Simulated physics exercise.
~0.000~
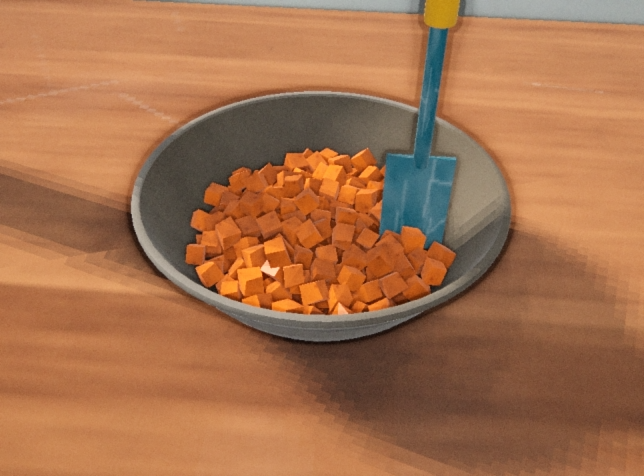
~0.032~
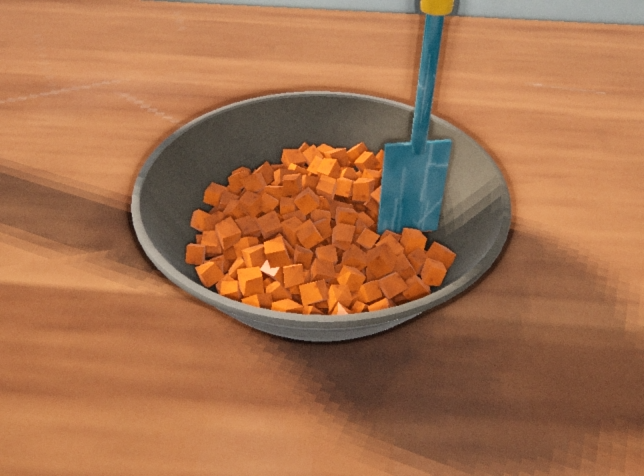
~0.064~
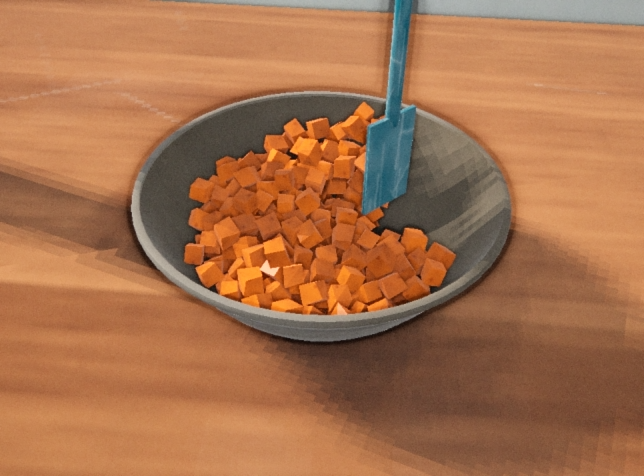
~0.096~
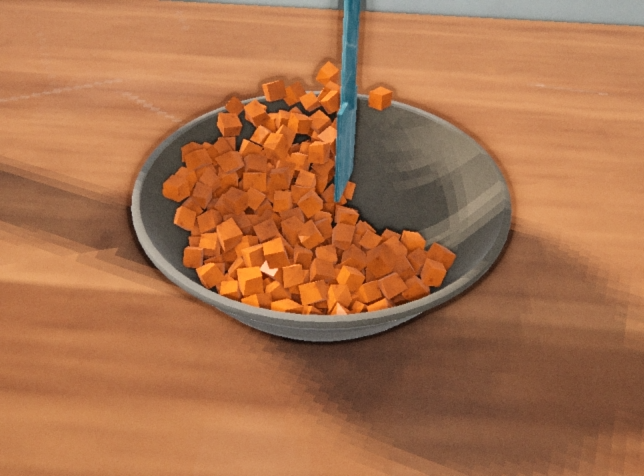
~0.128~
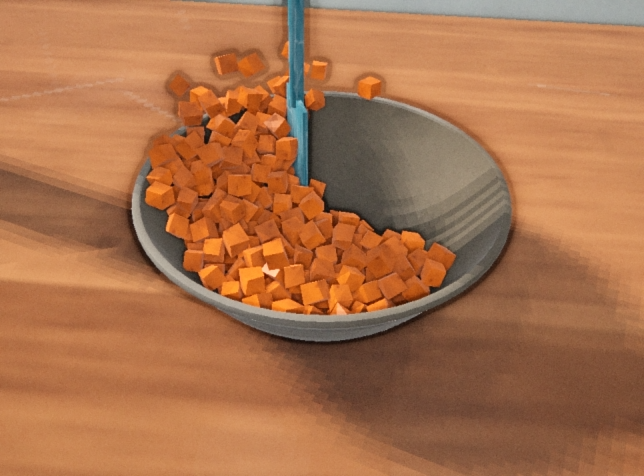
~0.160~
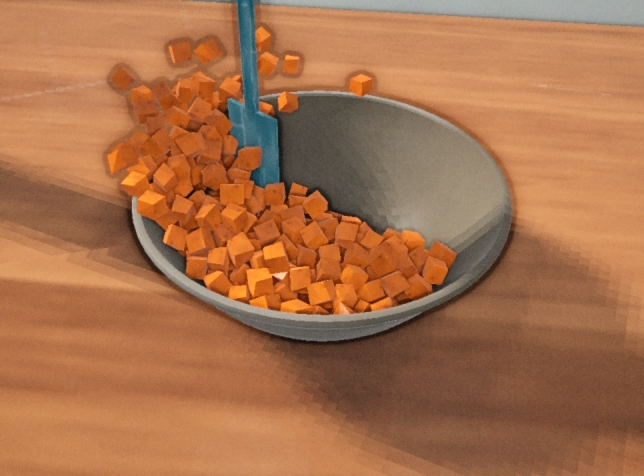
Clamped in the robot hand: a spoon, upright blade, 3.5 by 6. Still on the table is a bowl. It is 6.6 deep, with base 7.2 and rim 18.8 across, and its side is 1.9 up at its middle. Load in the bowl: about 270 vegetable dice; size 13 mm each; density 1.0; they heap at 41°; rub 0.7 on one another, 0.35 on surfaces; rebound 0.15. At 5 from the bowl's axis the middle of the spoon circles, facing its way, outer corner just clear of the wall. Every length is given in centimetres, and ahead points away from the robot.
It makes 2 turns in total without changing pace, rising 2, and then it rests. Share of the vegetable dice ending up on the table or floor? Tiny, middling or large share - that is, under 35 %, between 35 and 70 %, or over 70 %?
The share is middling, between 35 and 70 %.
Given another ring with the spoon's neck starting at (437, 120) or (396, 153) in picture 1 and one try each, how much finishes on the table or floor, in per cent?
Close to 40 per cent for the first and close to 30 per cent for the second.
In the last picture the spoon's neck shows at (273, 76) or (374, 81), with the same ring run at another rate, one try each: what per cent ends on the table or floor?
Close to 45 and 30 in a hundred.
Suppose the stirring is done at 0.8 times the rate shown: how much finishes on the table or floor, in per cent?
40 %.
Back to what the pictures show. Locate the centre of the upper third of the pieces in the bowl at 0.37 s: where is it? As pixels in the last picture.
I'd point to somewhere close to (435, 164).
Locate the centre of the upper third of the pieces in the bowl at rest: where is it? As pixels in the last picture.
Near (320, 241).
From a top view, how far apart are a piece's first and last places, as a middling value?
Around 12 cm.
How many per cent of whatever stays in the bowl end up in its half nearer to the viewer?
I'd put it near 55 per cent.
By 0.37 s, 7° round, highest piece 10 above the table; 179 in the bowl, 61 on the table or floor, 34 in flight or on the tool.
By 0.58 s, 229° round, highest piece 8 above the table; 144 in the bowl, 125 on the table or floor, 5 in flight or on the tool.
By 0.89 s, 0° round, highest piece 5 above the table; 142 in the bowl, 132 on the table or floor.
By 1.59 s, 0° round, highest piece 5 above the table; 142 in the bowl, 132 on the table or floor.
Final count, 142 in the bowl, 132 on the table or floor. That is 48 % on the table or floor.
